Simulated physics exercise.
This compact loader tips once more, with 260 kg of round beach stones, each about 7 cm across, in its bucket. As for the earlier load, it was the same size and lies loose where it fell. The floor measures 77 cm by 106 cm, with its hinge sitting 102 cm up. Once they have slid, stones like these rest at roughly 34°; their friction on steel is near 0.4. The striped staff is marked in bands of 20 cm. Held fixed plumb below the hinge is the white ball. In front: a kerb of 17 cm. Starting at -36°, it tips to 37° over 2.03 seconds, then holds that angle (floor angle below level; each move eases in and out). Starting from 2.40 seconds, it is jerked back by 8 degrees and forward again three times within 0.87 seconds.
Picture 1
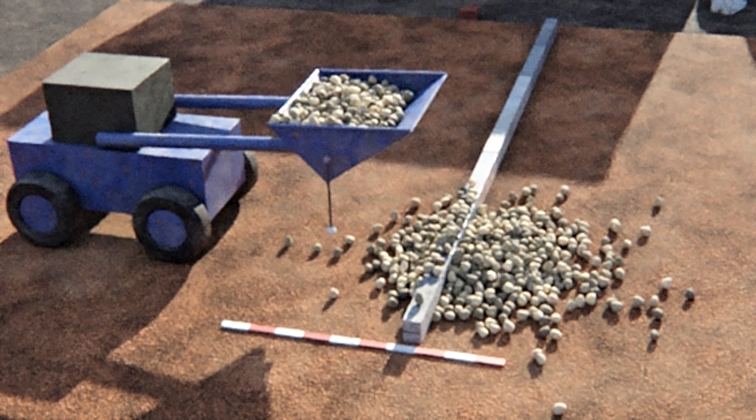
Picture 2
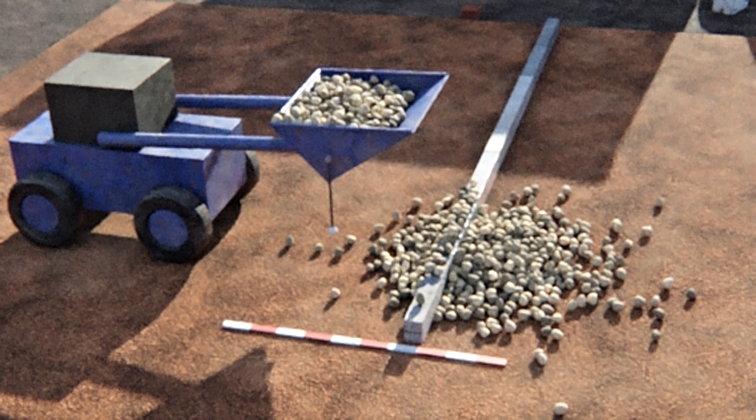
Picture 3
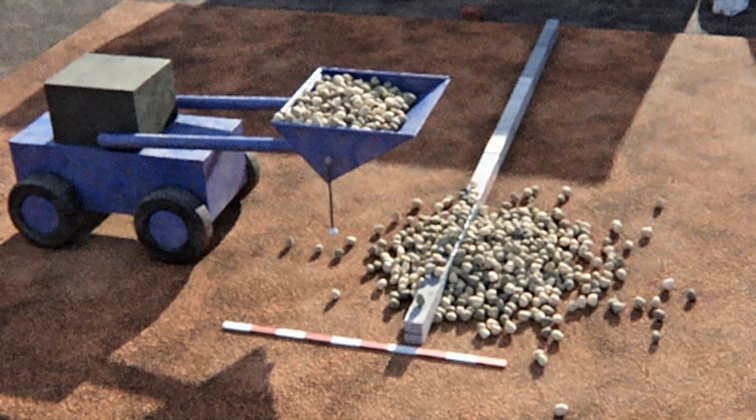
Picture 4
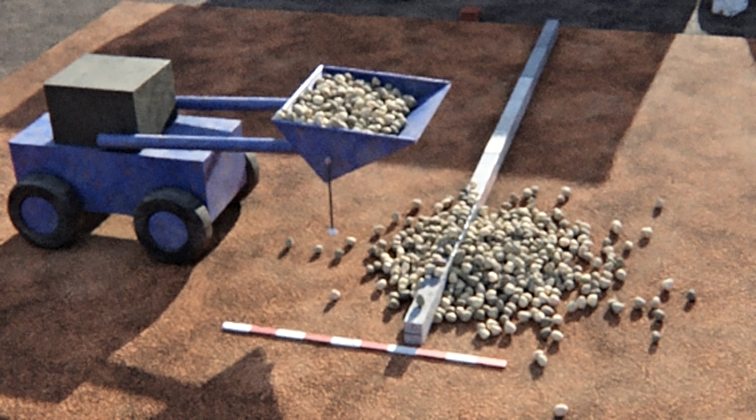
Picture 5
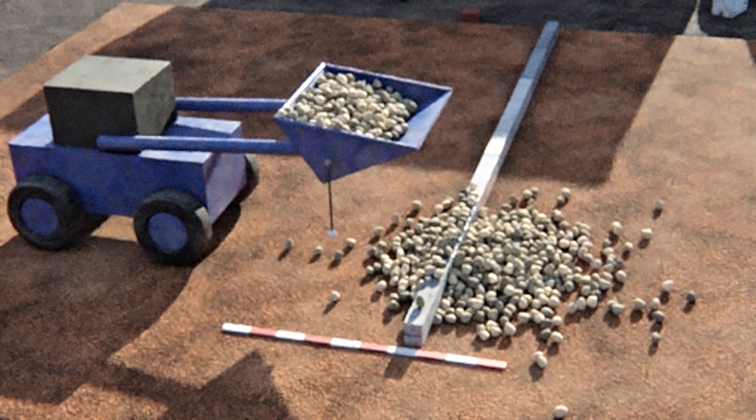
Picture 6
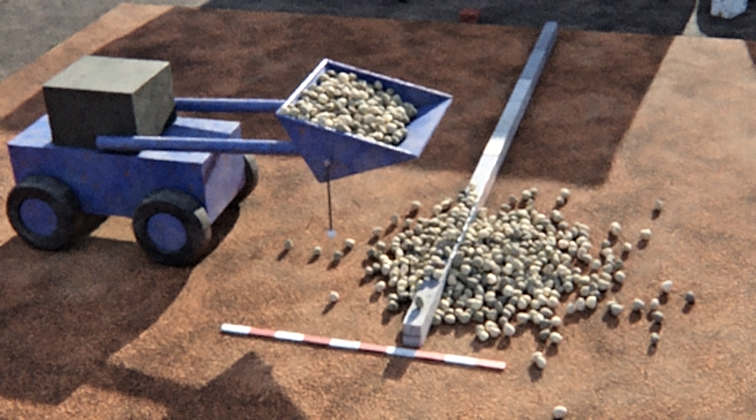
A blue toy-like loader's bucket, full of round pale stones, slowly tilted forward, its front edge dipping a little, while the wheels stayed put and the scattered stones around the long grey bar lay still.
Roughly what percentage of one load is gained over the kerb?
Roughly 53 per cent.
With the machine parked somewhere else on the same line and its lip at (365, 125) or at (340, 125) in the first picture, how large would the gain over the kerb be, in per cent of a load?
Some 0 percent first and 0 percent second.
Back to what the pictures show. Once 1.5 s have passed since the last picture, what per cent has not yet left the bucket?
Roughly 15 parts in a hundred of the load.
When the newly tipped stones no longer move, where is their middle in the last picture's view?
In the last view, about pixel (462, 247).
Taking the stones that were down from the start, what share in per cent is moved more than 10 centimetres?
Near 5 per cent, I reckon.
Then, 0.9 s after the last picture the floor is at 25°; in per cent of one load, 93 in the bucket, 34 on this side of the kerb, 72 over the kerb; the foremost stones are at (658, 284).
Then, 1.5 s after the last picture the floor is at 37°; in per cent of one load, 15 in the bucket, 80 on this side of the kerb, 105 over the kerb; the foremost stones are at (658, 284).
Then, 3.1 s after the last picture the floor is at 37°; in per cent of one load, 0 in the bucket, 75 on this side of the kerb, 125 over the kerb; the foremost stones are at (658, 284).
Then, 5.6 s after the last picture the floor is at 37°; in per cent of one load, 0 in the bucket, 75 on this side of the kerb, 125 over the kerb; the foremost stones are at (658, 284). Net gain over the kerb, 53.
